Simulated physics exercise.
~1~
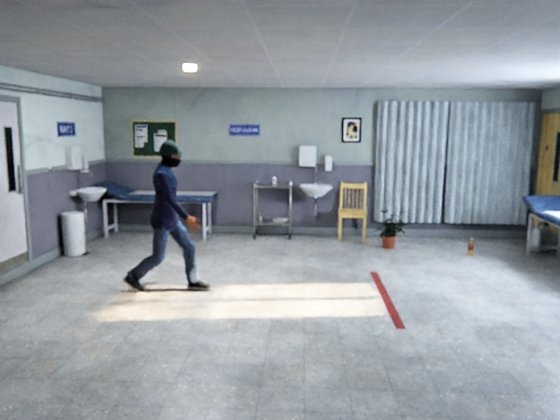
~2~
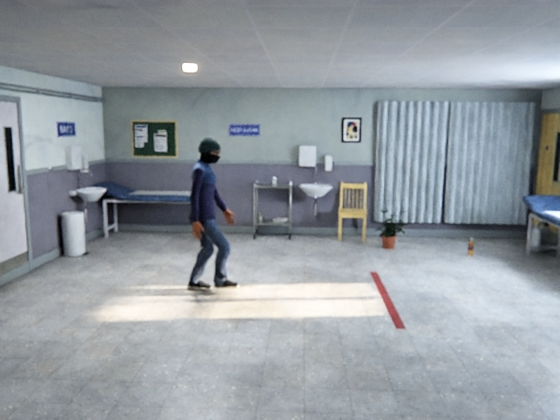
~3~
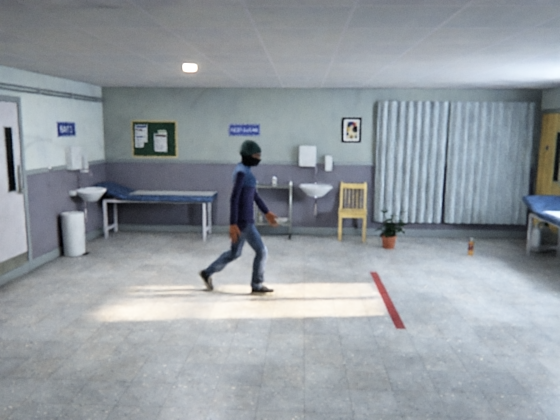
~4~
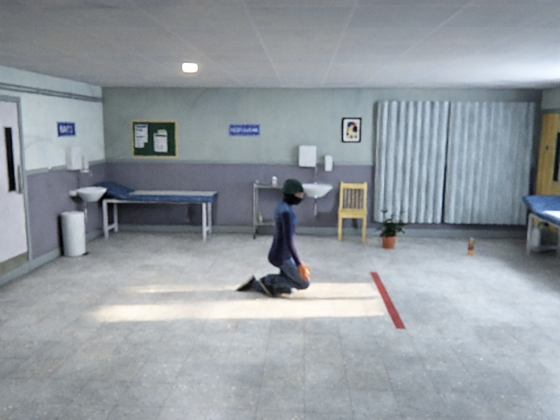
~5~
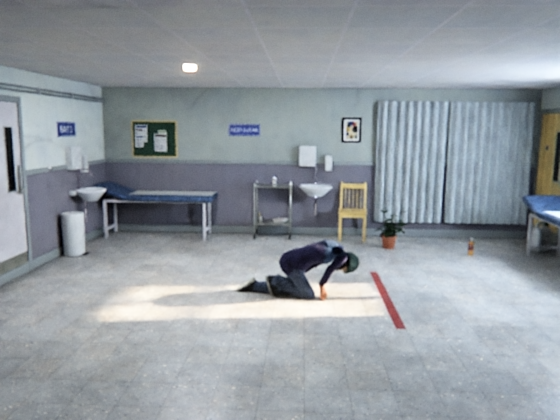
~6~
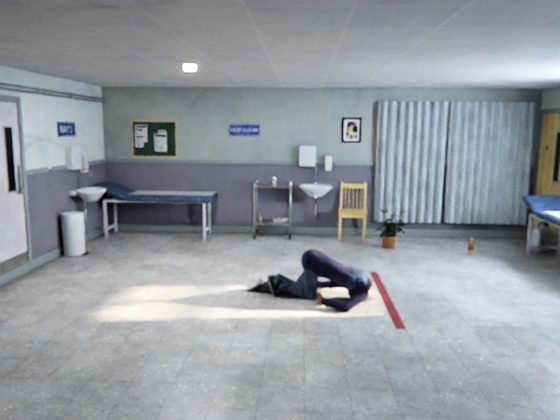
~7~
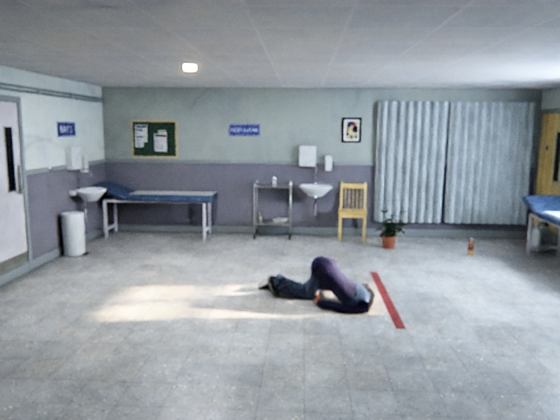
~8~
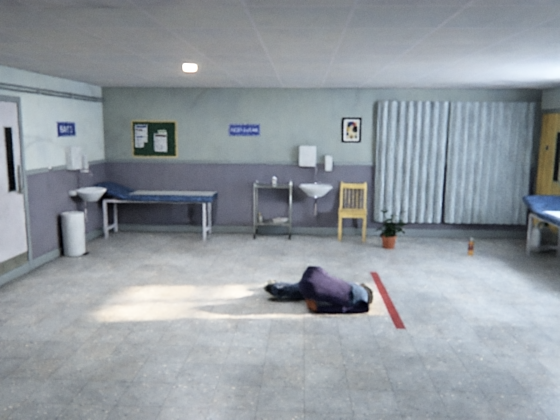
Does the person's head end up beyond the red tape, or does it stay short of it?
The person's head stays short of the red tape.
A person in dark clothes walks right, drops to the knees and crumples before red tape.
